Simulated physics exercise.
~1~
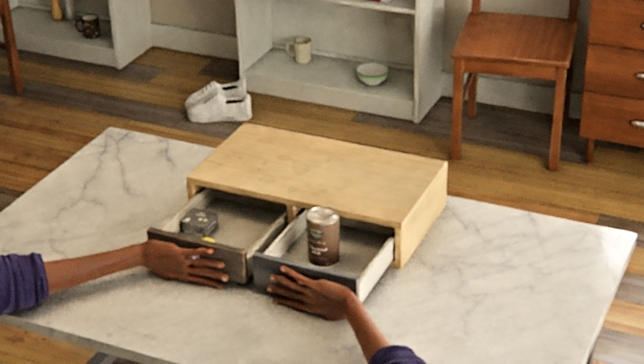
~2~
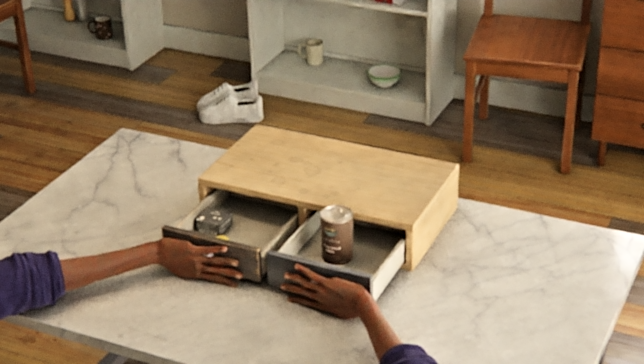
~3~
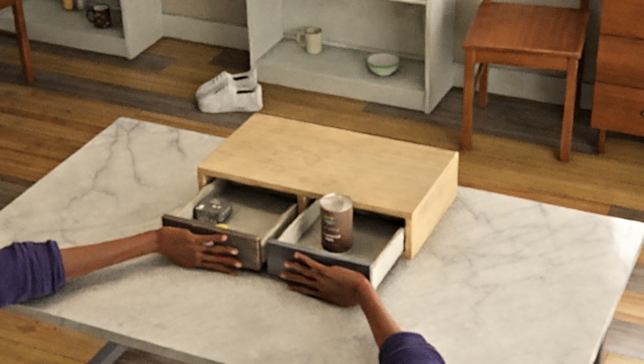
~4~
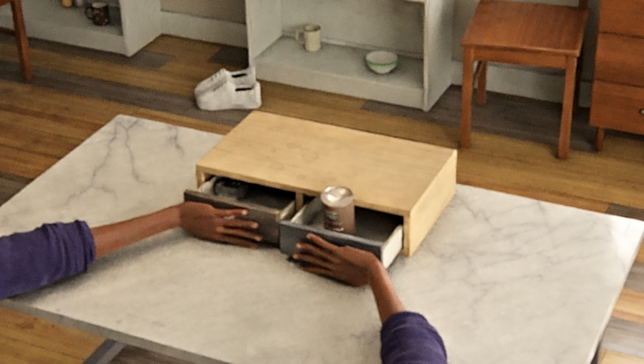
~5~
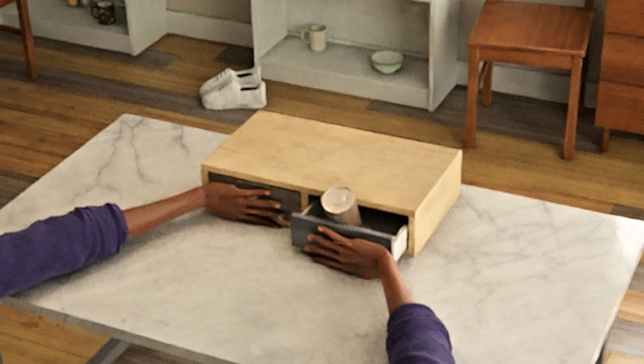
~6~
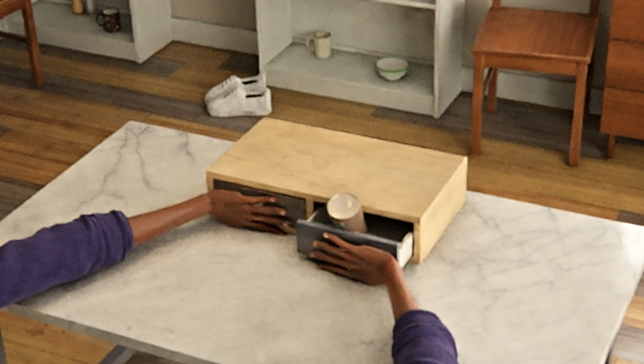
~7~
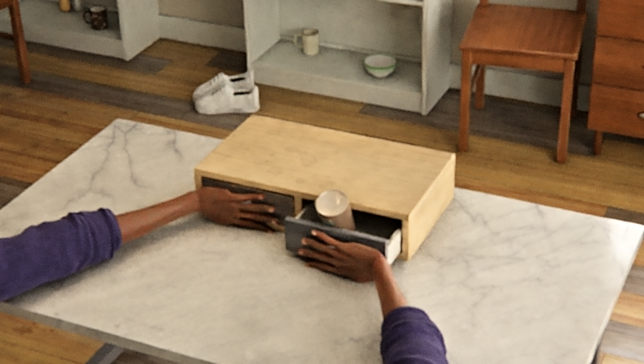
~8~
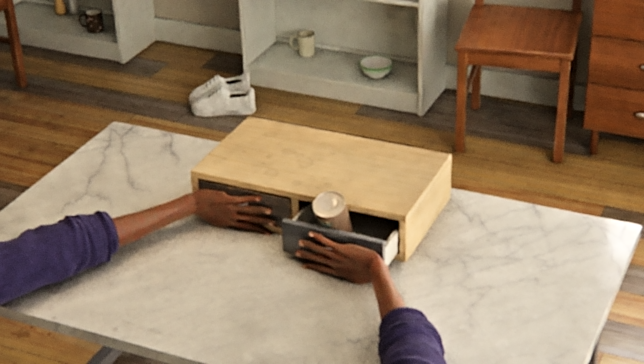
Two dark-fronted drawers, pulled open from a pale wooden chest on a white marble table, are seen from above in a gently swaying view, with shelves, white shoes and a reddish-brown chair behind. The left one holds a small grey carton, the right an upright brown tin. Hands in purple sleeves rest on both fronts, then push them inwards together. The left drawer slides fully shut, hiding the carton. The right stops partway as its tin tips into a lean against the chest's front edge. It stays jammed open, both hands still on the fronts.
